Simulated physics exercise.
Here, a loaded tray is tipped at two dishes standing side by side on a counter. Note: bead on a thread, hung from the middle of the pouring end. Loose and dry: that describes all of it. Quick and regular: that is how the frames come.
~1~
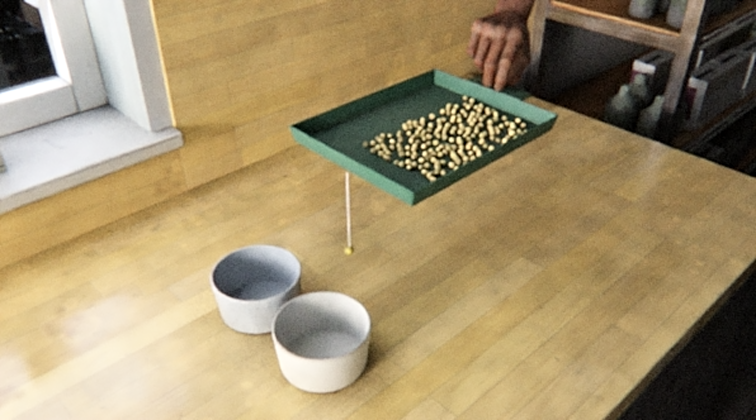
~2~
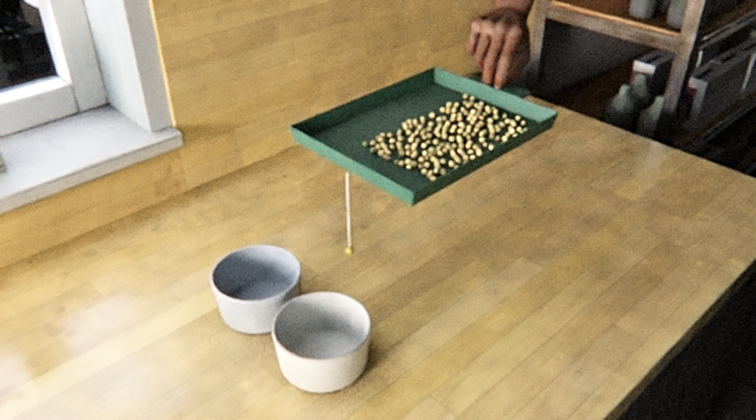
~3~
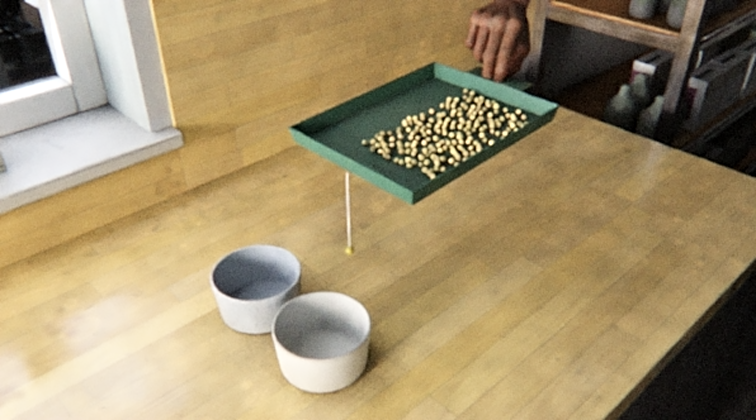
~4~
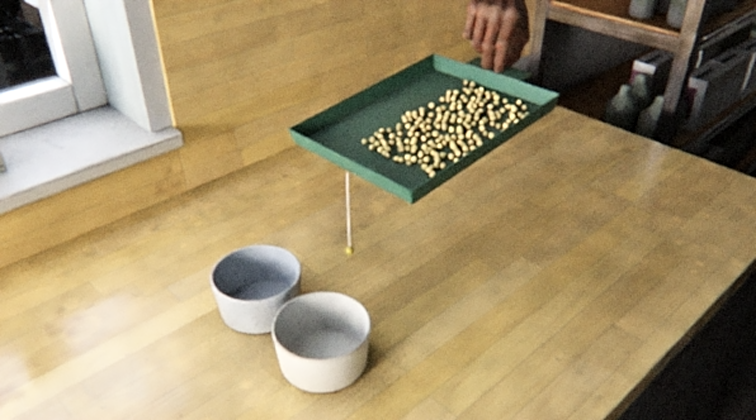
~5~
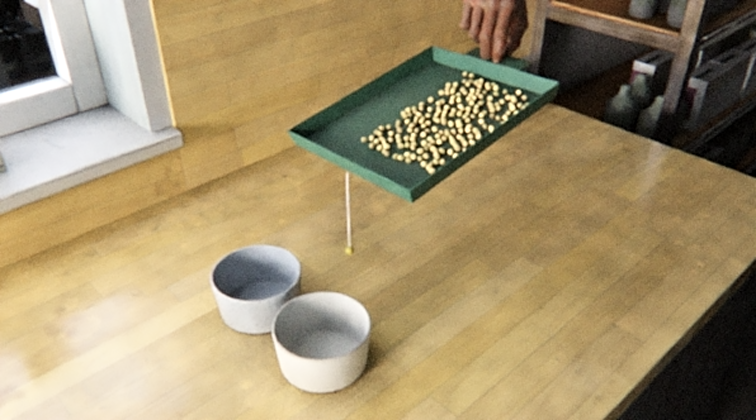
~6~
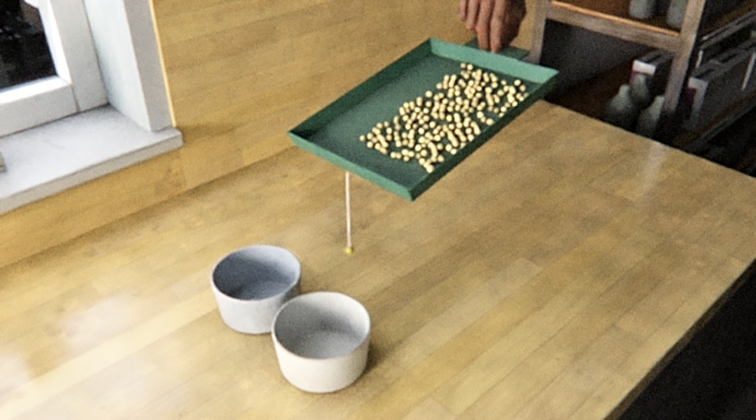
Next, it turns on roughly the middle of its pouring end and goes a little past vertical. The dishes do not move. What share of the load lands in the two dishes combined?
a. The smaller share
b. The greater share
Option a: The smaller share.
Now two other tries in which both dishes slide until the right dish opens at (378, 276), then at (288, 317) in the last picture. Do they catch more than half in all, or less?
First try: Higher than half; second try: Lower than half.
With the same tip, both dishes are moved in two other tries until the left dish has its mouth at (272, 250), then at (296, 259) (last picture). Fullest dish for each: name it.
In the first position the left of the two, in the second the left of the two.
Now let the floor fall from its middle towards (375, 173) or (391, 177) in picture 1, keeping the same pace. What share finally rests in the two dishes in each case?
I'd say some 10 in a hundred at first, then 0 in a hundred.
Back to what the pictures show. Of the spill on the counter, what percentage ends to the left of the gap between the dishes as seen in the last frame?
Close to 40 per cent of the spill, I think.
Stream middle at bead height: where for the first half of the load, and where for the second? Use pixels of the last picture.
First part (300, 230), rest (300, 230).
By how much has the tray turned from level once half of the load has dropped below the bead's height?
At about 105°.
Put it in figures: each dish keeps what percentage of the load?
In per cent, left near 0 and right near 0.
Soon after the last picture, tray tipped steeply; nearly all on the tray; a stray few outside both; a stray few in the air.
A little later, tray tipped right over; most on the tray; a stray few in the left dish; a small part outside both; a small part in the air.
Later still, tray tipped past a quarter turn; a stray few in the right dish; a stray few in the left dish; nearly all outside both.
At rest, tray tipped past a quarter turn; a stray few in the right dish; a stray few in the left dish; nearly all outside both.
